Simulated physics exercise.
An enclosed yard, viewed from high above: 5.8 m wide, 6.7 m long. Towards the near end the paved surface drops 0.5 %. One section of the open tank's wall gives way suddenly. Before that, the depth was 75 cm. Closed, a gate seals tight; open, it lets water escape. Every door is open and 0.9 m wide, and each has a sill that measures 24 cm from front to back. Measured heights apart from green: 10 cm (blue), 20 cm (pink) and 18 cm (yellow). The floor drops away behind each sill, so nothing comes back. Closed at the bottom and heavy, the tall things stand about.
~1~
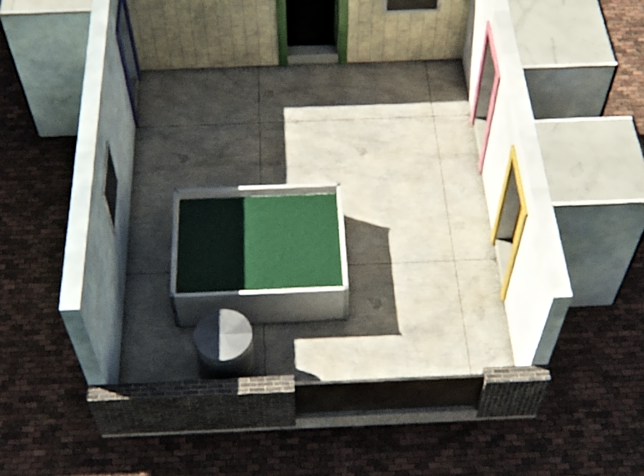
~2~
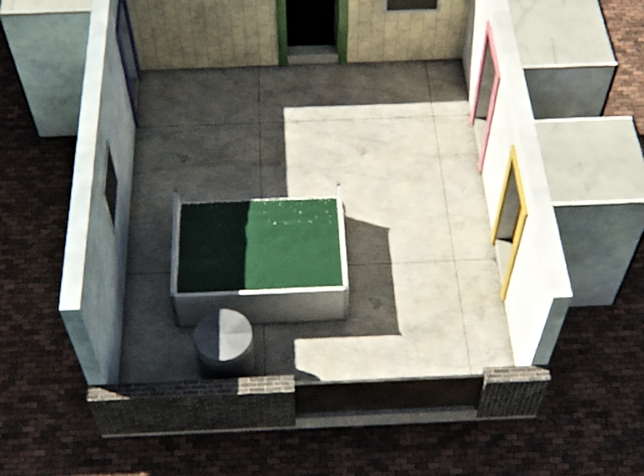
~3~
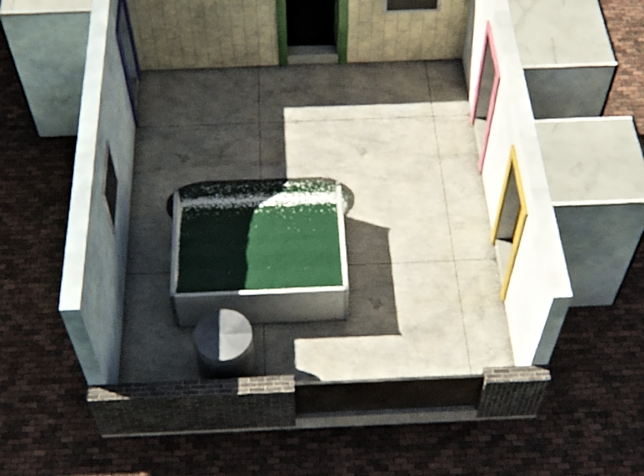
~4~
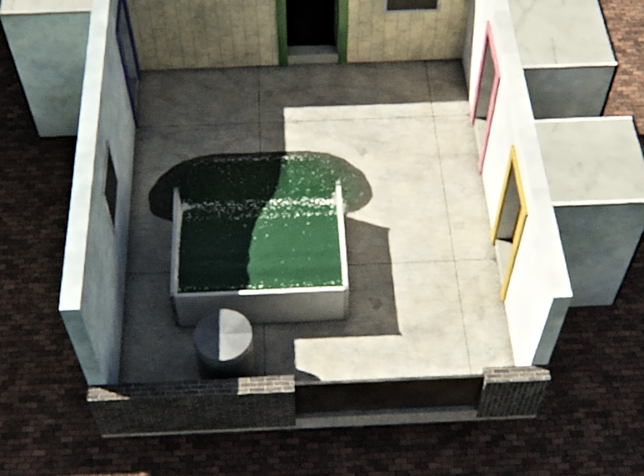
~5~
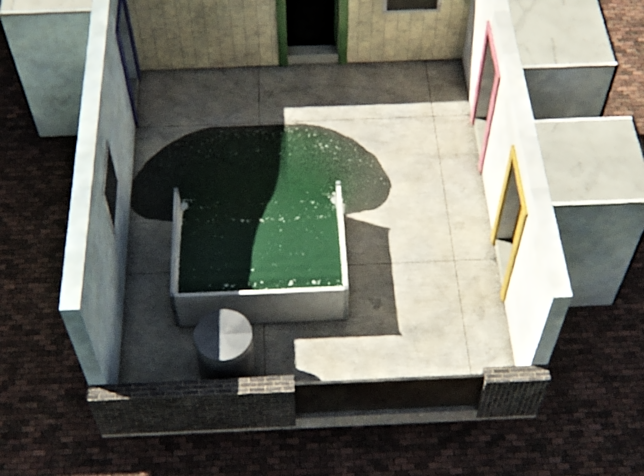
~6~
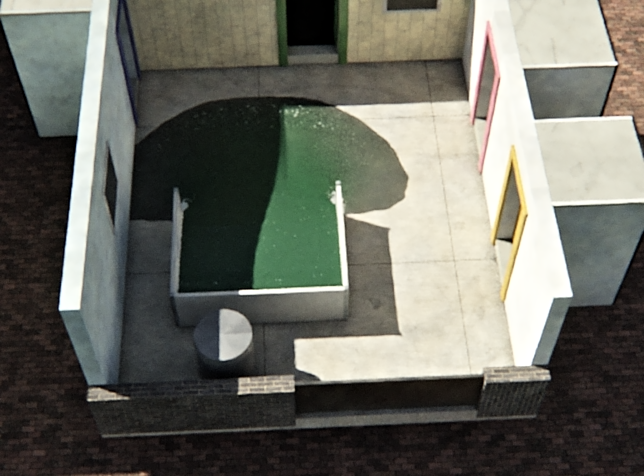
An open tank of green water sat still in a walled yard until its far side gave way, and the water poured out, spreading across the paved floor in a widening, rounded pool.
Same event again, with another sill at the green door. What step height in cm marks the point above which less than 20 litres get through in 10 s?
The point is around 30 cm.
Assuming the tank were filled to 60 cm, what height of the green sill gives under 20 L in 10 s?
The step would need to be some 23 cm high.
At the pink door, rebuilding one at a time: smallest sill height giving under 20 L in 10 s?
At the pink door it takes roughly 11.0 centimetres.
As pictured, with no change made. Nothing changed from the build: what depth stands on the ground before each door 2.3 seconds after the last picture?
In cm: Blue 29, pink 7, yellow 0, green 26.
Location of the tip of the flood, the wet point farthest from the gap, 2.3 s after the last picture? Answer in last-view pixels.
Close to pixel (461, 59).
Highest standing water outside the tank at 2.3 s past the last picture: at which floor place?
Check close to (451, 60).
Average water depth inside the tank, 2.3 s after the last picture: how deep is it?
Mean depth: Approx. 14 cm.
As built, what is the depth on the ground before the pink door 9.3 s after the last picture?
Depth: Near 7.0 cm.
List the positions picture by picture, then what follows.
In the first picture, still water, 75 cm deep, in the open tank at (259, 241); the green door at (313, 22) is dry.
In the second picture, the gap is on the far side, the front 0.3 m out at a hidden place; the back of the open tank holds 75 cm.
In the third picture, water pours out on the far side and has run 0.8 m, to (202, 185); about 14 cm deep outside, 75 cm at the back.
In the fourth picture, water pours out on the far side and has run 1.3 m, to (202, 160); about 12 cm deep outside, 70 cm at the back.
In the fifth picture, the gap is on the far side, the front 1.9 m out at (206, 132); the back of the open tank holds 63 cm.
In the sixth picture, the front is at (224, 103), 2.6 m from the gap on the far side; 9.1 m2 of floor is wet, 64 cm left at the back; the green door at (313, 22), 3.6 m from the gap, is still 0.9 m from the nearest water.
Then, 0.7 s after the last picture water covers 45 % of the floor, deepest (43 cm) near (251, 67); 33 cm at the green door, 7 litres in over its 22 cm sill.
Then, 2.3 s after the last picture water covers 50 % of the floor, deepest (38 cm) near (451, 60); 26 cm at the green door, 78 litres in over its 22 cm sill.
Then, 9.3 s after the last picture water covers 100 % of the floor, deepest (20 cm) near (307, 403); 6 cm at the green door, 83 litres in over its 22 cm sill.
At the green door as built, the water peaked near 37 cm, 1.1 s after the last picture.
Run again over the same 10 s with other heights there, 32 litres in over 27.5 cm, 1 litre over 37.5 cm. The limit of 20 litres is kept from about 30 cm up.
